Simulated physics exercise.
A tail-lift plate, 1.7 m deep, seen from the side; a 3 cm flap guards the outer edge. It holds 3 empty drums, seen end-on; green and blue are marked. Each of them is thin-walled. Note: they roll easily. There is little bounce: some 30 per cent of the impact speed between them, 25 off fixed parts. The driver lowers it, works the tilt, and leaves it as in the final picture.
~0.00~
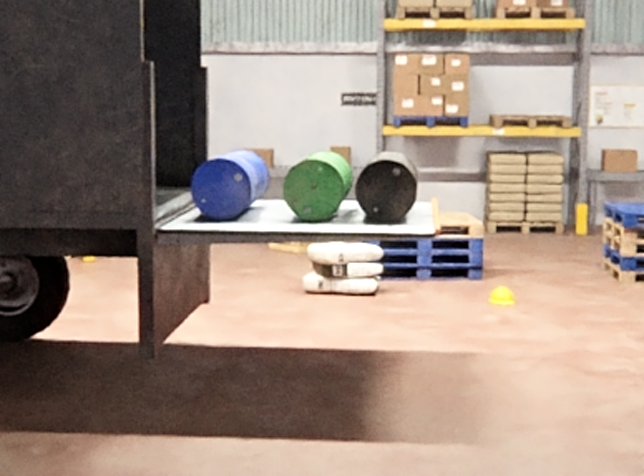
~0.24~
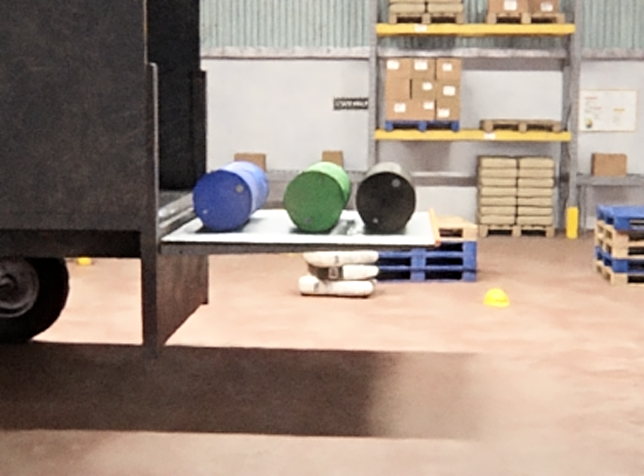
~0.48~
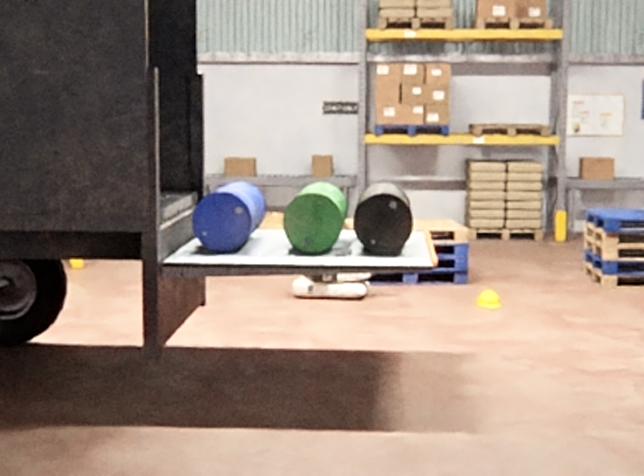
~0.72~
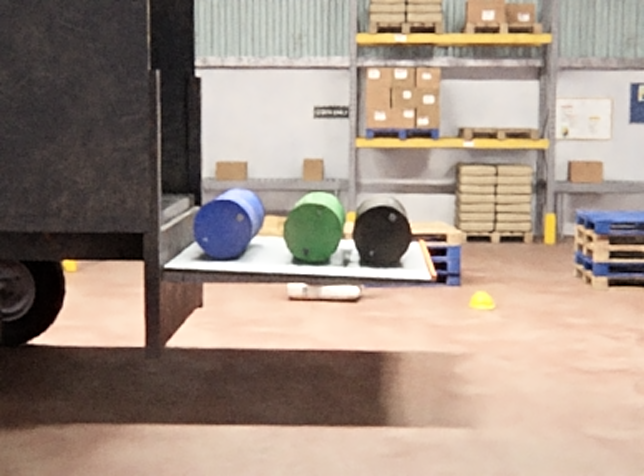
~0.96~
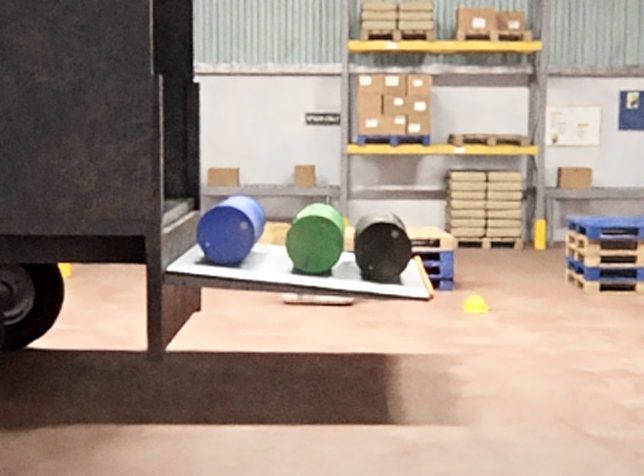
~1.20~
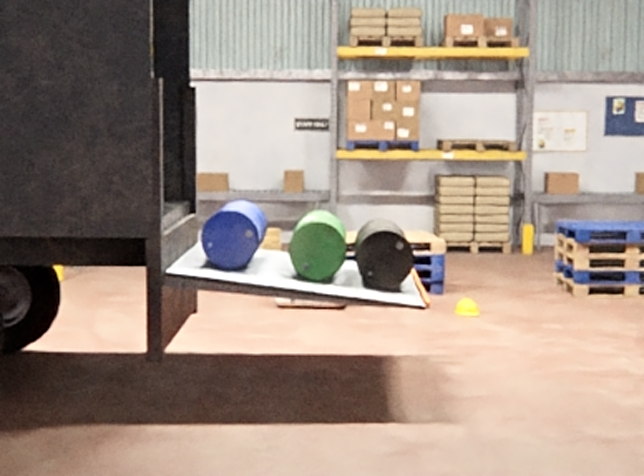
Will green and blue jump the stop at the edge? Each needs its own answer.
As it turns out, green goes past the stop, while blue goes past the stop.
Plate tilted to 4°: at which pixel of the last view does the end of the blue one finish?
(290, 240), roughly.
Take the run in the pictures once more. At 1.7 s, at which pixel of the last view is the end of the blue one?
Around pixel (257, 243).
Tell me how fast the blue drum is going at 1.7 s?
I'd put it near 0.5 m/s.
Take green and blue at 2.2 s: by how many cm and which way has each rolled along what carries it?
Rightward shift: Green 45 cm, blue 55 cm.
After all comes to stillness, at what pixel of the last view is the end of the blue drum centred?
My best guess is somewhere around (619, 364).
After 1.7 s, green is on the plate, 55 cm from the stop, rolling right; blue is on the plate, 115 cm from the stop, rolling right; 0 gone from the plate.
After 2.2 s, green is on the plate, 35 cm from the stop, rolling right; blue is on the plate, 80 cm from the stop, rolling right; 1 gone from the plate.
After 2.8 s, green is on the plate, 5 cm from the stop, rolling right; blue is on the plate, 35 cm from the stop, rolling right; 1 gone from the plate.
After 3.5 s, green is off the lift, on the ground; blue is over the stop and falling; 3 gone from the plate.
At rest (6.0 s), green is off the lift, on the ground; blue is on the ground; 3 gone from the plate.
